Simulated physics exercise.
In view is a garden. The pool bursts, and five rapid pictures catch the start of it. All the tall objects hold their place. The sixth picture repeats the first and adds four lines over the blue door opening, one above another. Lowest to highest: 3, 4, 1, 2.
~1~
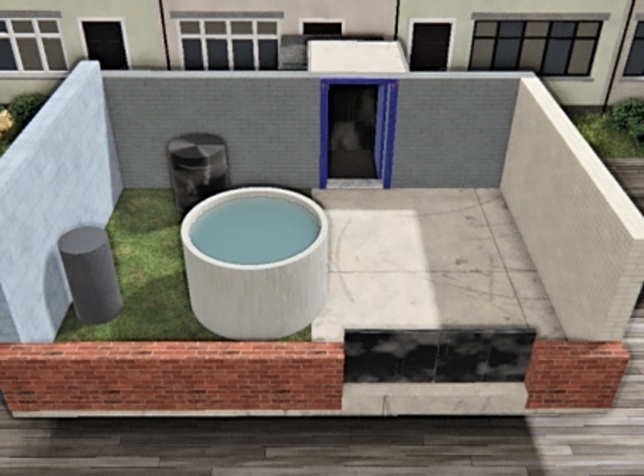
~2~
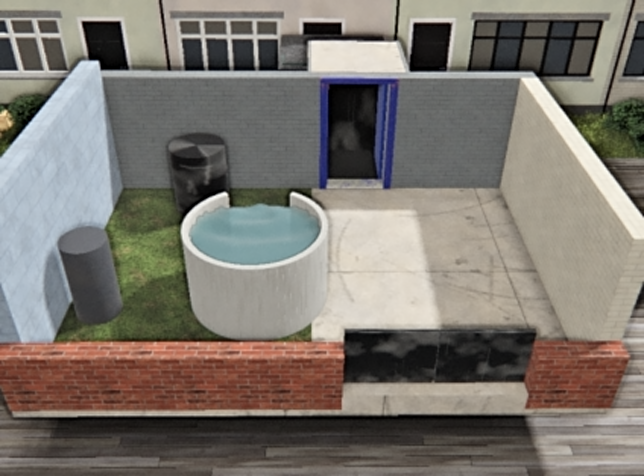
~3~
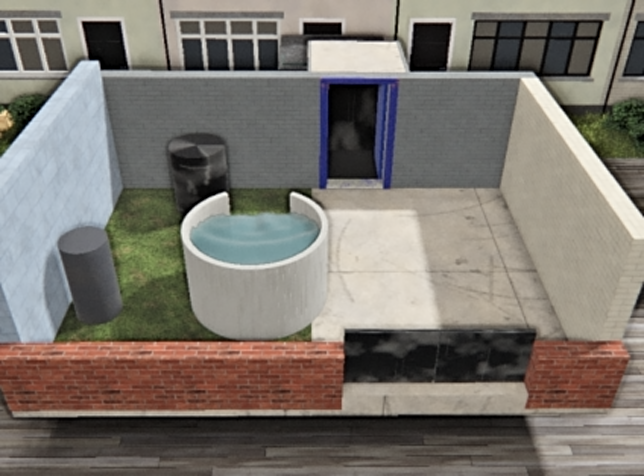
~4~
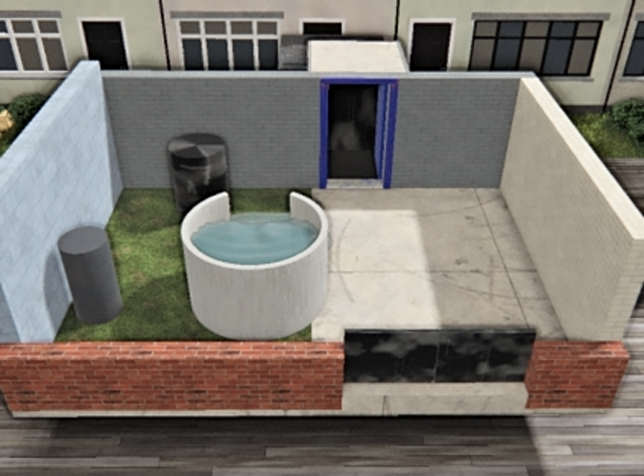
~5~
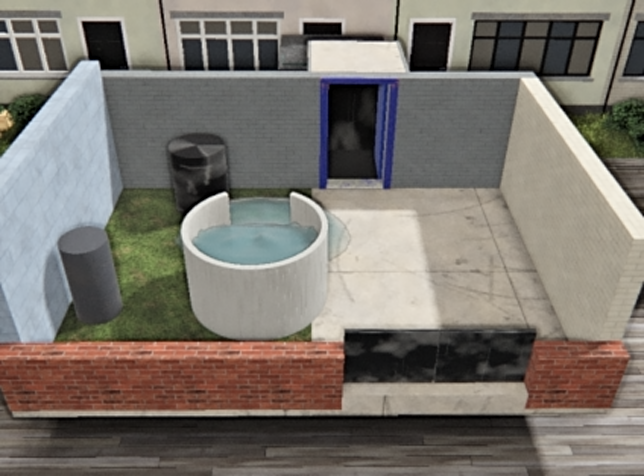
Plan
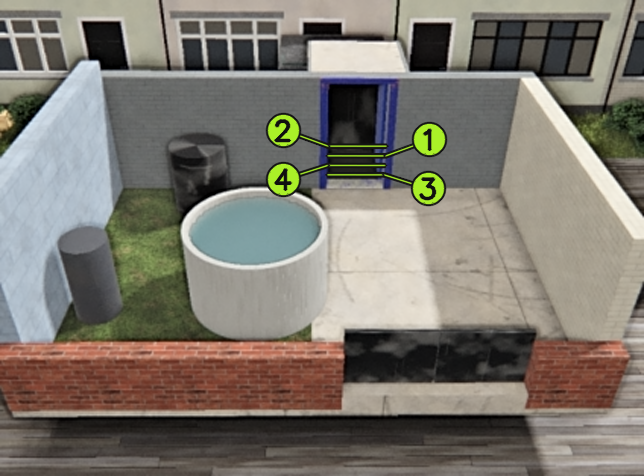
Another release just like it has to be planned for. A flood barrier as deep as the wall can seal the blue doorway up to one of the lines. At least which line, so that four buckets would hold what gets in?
Line 3.
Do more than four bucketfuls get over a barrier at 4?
No, not at all.
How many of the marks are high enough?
All of them.
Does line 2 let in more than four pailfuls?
No.
In lime, 1 at (356, 155); 2 at (357, 146); 3 at (355, 174); 4 at (356, 165); from the bottom up 3, 4, 1, 2.
For line 1, nothing gets over.
For line 2, nothing gets over.
For line 3, a bucket or two gets in.
For line 4, nothing gets over.
